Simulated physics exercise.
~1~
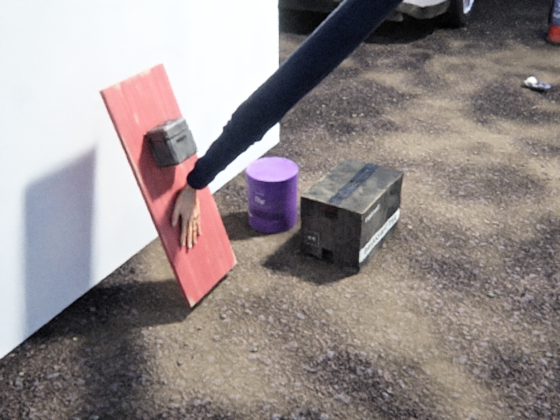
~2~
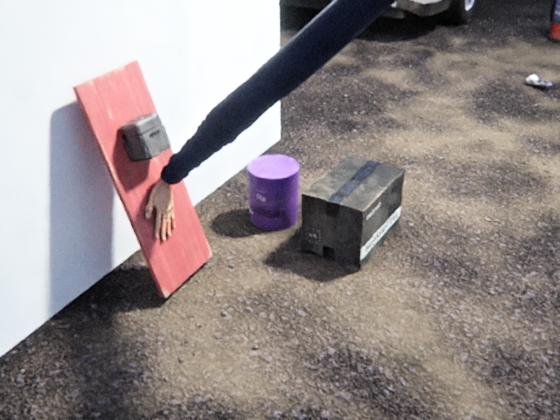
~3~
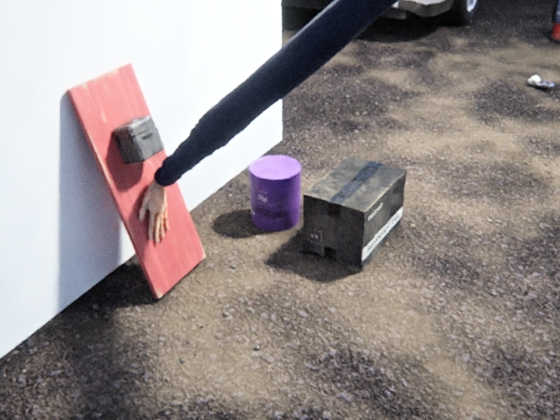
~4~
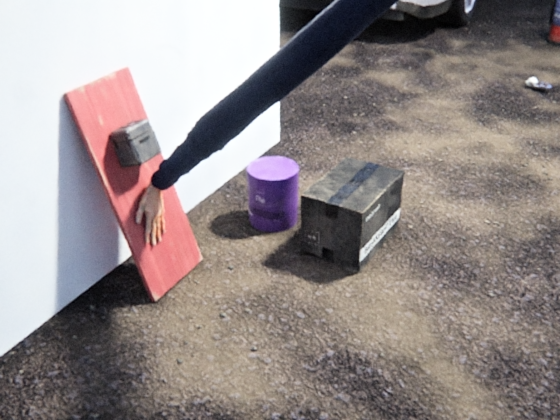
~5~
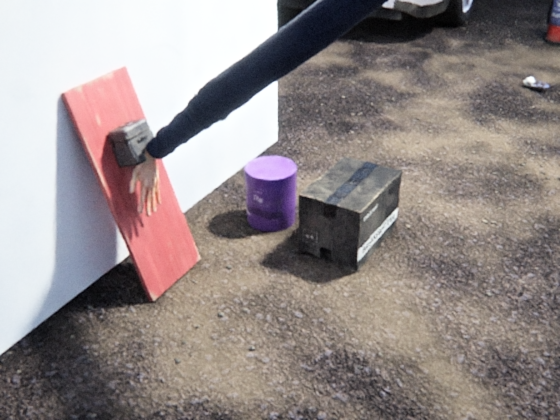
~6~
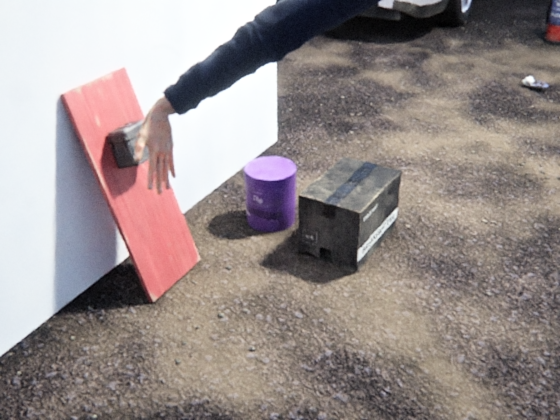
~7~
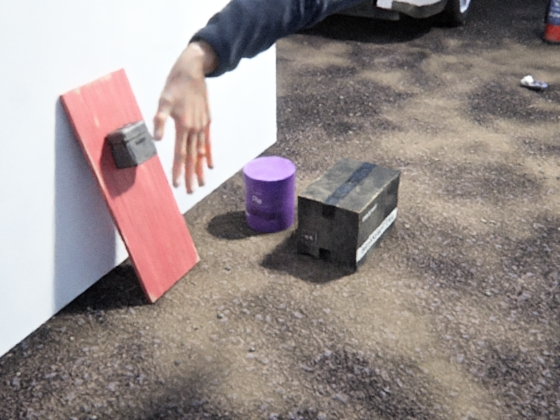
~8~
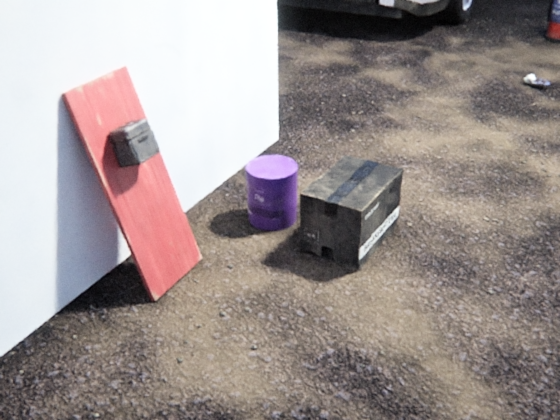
Beside a white wall on rough, gravelly ground, a hand moved a leaning red board with a small dark block on it a little left, then let go and withdrew, and the board stayed leaning near a purple pail and black box.
